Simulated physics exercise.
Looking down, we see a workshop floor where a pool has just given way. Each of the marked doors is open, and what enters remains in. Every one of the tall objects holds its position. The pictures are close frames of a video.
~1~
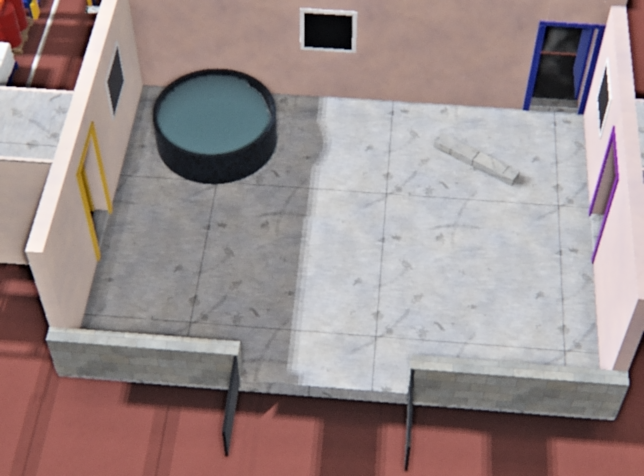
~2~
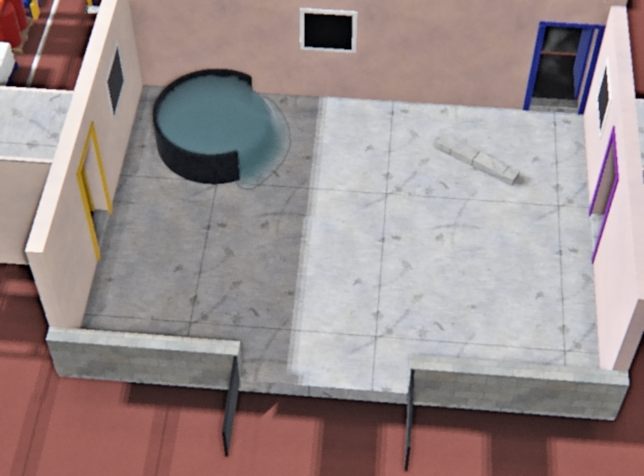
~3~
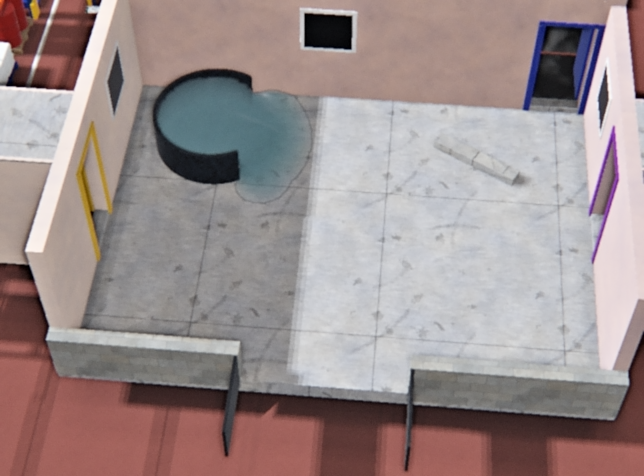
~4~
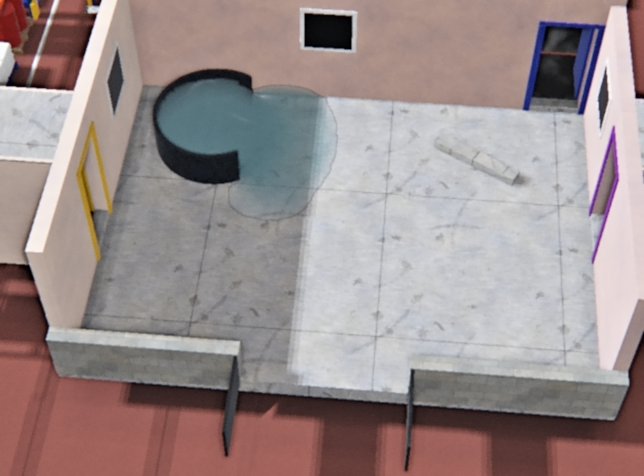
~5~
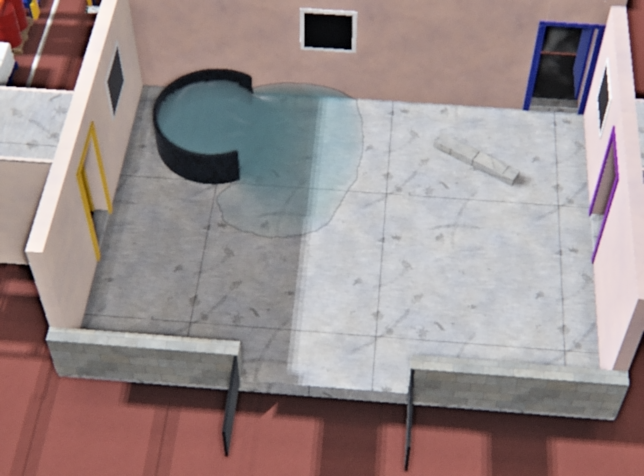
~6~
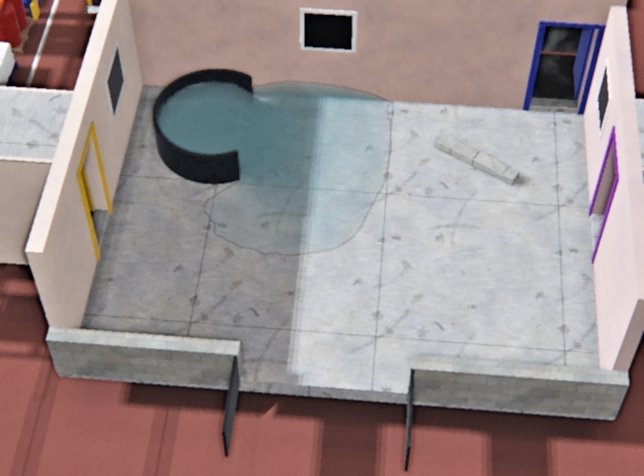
Workshop floor seen from above, a round dark-walled pool standing whole, then opening on its right side and spreading water outward.
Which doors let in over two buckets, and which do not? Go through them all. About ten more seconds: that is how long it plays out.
The yellow door gets two buckets or fewer, the purple door gets over two buckets, the blue door gets over two buckets.
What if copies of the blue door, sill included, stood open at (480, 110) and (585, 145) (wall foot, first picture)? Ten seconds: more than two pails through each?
First falls short, then exceeds it.
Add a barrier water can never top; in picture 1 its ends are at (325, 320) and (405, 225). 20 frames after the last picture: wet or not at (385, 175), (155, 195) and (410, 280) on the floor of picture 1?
Listed order: Swamped, spared, spared.
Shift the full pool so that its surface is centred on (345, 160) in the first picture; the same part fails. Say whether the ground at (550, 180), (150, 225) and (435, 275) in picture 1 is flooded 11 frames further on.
In order, the three spots end up waterlogged, untouched and waterlogged.
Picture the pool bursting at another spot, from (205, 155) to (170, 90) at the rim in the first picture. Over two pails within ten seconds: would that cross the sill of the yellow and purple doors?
Checking the doors, yellow surpasses the cutoff; purple, on the other hand, comes in lower.
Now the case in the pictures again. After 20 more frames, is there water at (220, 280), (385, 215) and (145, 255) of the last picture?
In turn: Free of water, under water, free of water.
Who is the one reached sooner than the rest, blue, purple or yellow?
The blue one.
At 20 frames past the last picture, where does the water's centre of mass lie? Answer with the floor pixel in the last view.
At about (423, 190).
A moment on, water covers 35 % of the floor; the yellow door not reached, the purple door not reached, the blue door not reached.
Next, water covers 55 % of the floor; the yellow door not reached, the purple door not reached, the blue door wet at the sill, nothing in.
Then, water covers 65 % of the floor; the yellow door not reached, the purple door over two buckets in, the blue door under two buckets in.
Later, water covers 60 % of the floor; the yellow door not reached, the purple door over two buckets in, the blue door over two buckets in.
In the end, water covers 95 % of the floor; the yellow door not reached, the purple door over two buckets in, the blue door over two buckets in.
